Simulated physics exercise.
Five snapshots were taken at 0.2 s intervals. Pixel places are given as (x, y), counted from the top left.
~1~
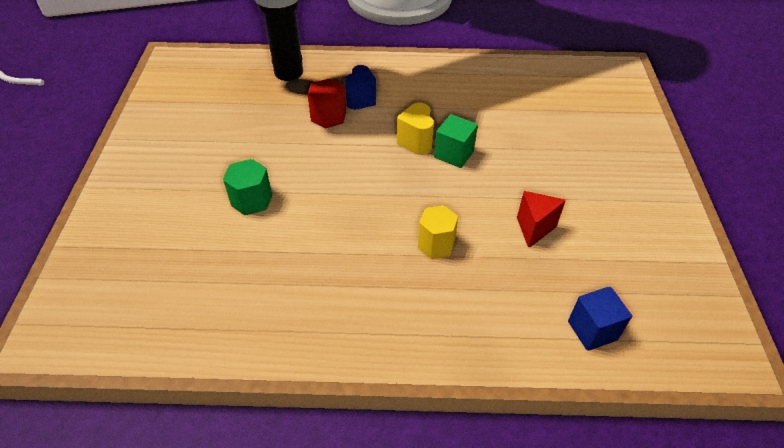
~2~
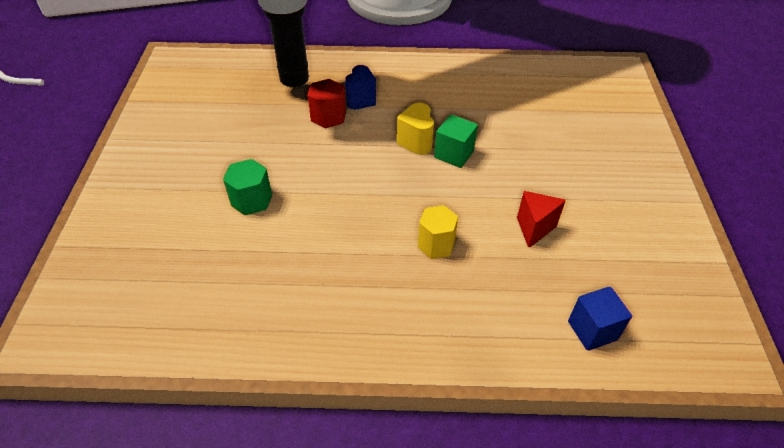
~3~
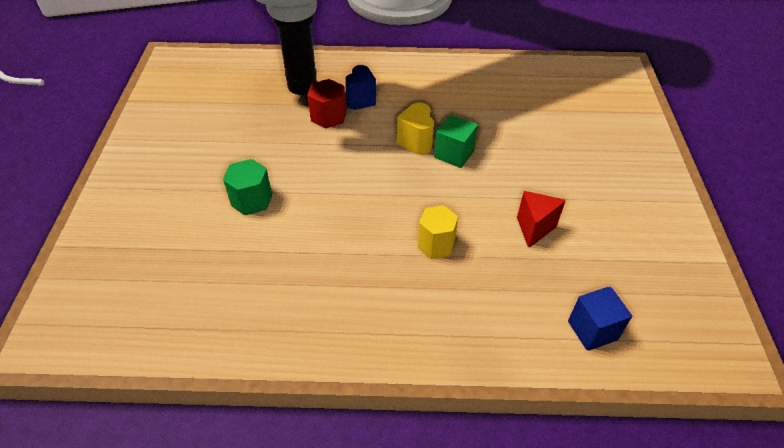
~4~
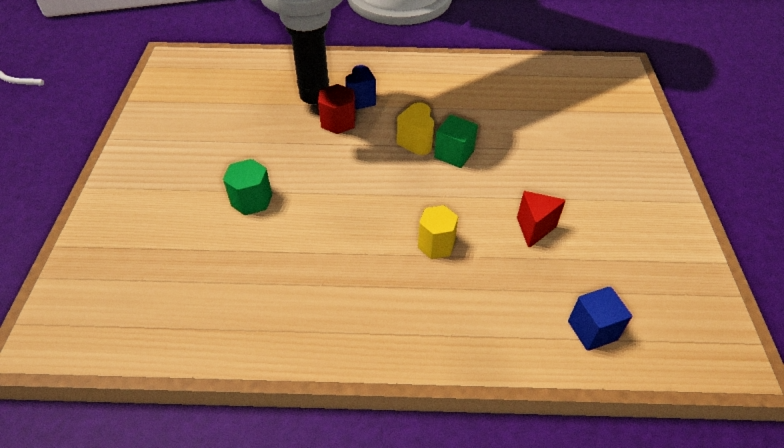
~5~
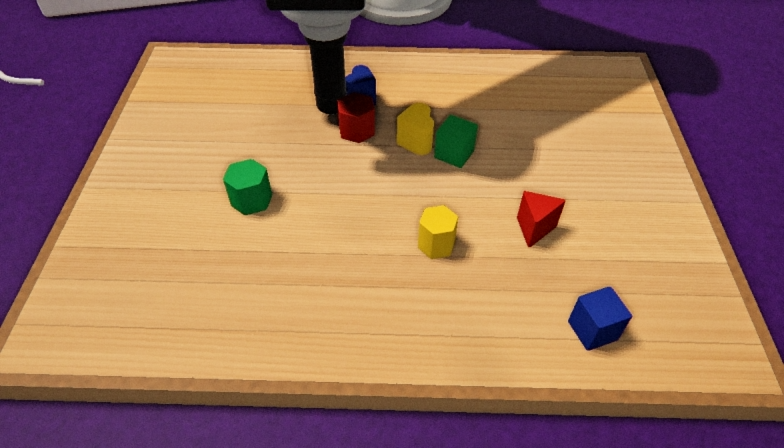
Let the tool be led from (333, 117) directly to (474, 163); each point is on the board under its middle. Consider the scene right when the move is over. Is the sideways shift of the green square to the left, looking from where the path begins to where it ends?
I believe so.
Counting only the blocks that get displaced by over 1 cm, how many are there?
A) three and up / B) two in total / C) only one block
My pick is A.
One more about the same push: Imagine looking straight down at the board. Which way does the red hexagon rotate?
It spins with the clock.
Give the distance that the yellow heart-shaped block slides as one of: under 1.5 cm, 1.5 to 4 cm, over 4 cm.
The move is long, over 4 cm.
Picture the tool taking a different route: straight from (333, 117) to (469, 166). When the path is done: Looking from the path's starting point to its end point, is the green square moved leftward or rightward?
It goes toward the left-hand side.
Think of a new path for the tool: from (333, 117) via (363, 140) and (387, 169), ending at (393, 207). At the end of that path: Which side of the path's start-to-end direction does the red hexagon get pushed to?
It slides leftward.
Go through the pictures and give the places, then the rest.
The first picture shows tool's lower end at (289, 74); red hexagon at (326, 90); blue heart-shaped block at (360, 74); yellow heart-shaped block at (418, 115); green square at (457, 127).
The second picture shows tool at (295, 79); blocks still.
The third picture shows tool at (303, 87); blocks still.
The fourth picture shows tool at (315, 96); red hexagon at (336, 95).
The fifth picture shows tool at (332, 106); red hexagon at (356, 104); blue heart-shaped block at (360, 74); yellow heart-shaped block at (418, 115); green square at (457, 127).
The first path, step by step. One third of the way, tool at (377, 121); red hexagon at (395, 125); yellow heart-shaped block at (428, 119), turned 40° anticlockwise; green square at (466, 128).
Two thirds of the way, tool at (426, 137); red hexagon at (418, 144), turned 60° clockwise; yellow heart-shaped block at (462, 134), turned 60° anticlockwise; green square at (500, 134), turned 30° anticlockwise.
At the end, tool at (476, 152); red hexagon at (418, 144), turned 65° clockwise; blue heart-shaped block still; yellow heart-shaped block at (505, 157), turned 25° anticlockwise; green square at (522, 139), turned 75° anticlockwise.
